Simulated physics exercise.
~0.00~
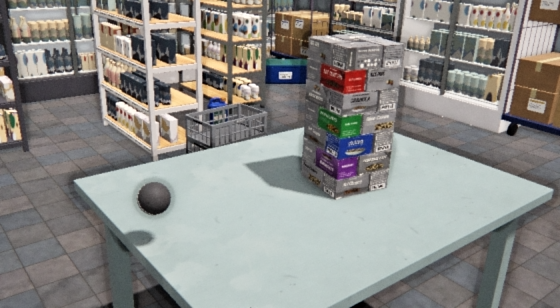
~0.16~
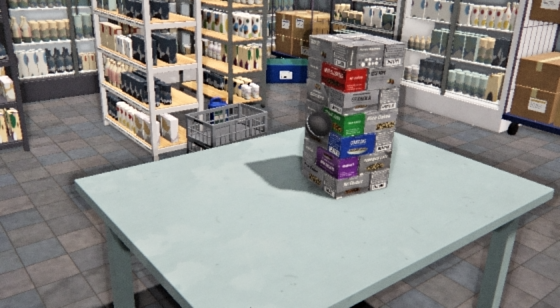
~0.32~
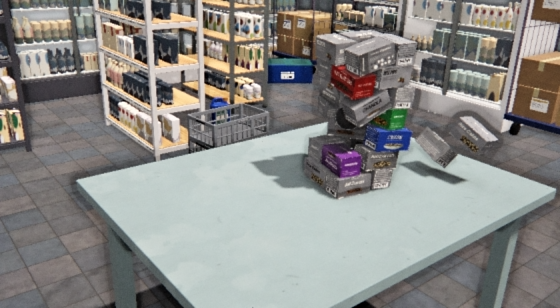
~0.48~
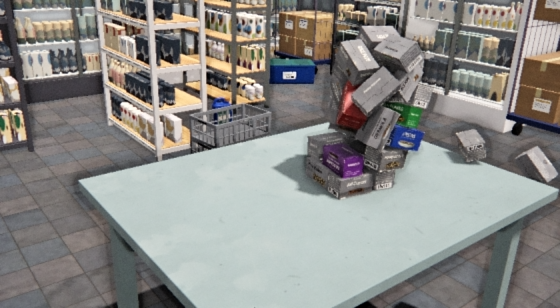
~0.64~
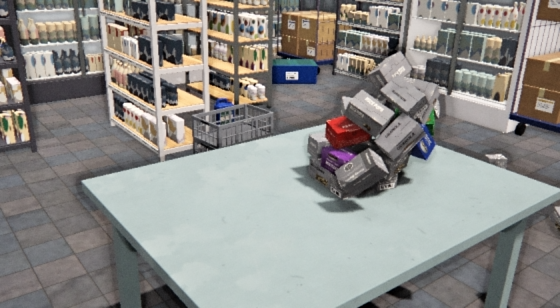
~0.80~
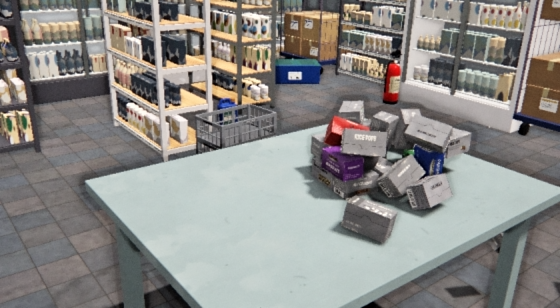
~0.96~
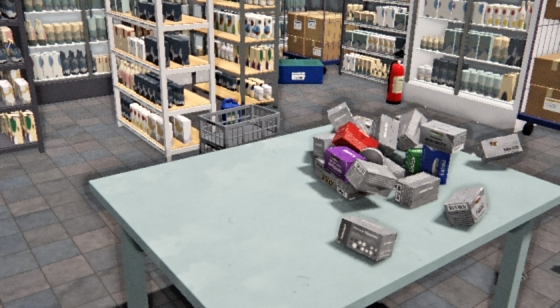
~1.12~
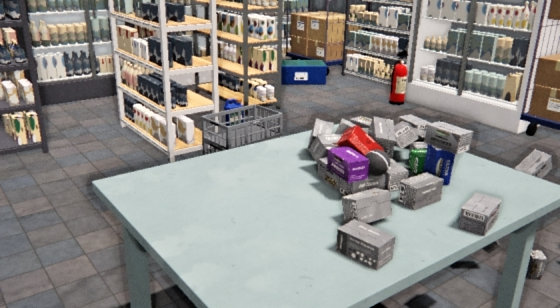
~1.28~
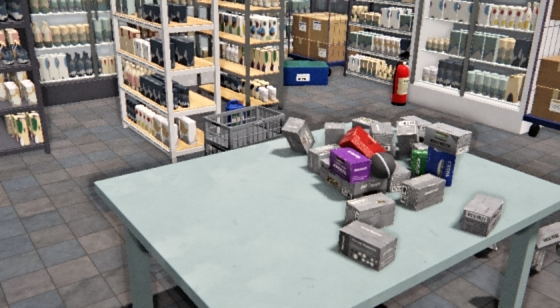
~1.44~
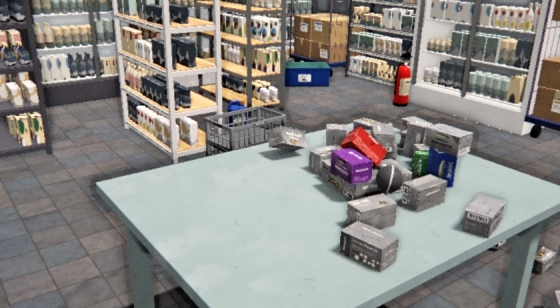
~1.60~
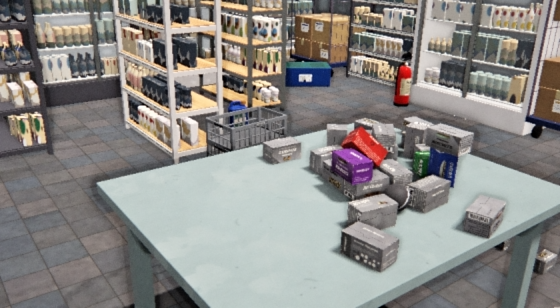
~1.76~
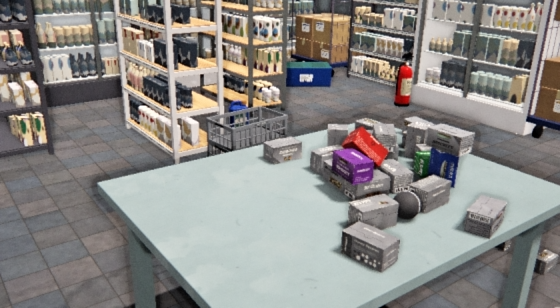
Tower of packets on a table toppling rightward after a dark ball hits it, leaving a scattered heap and the ball rolling.
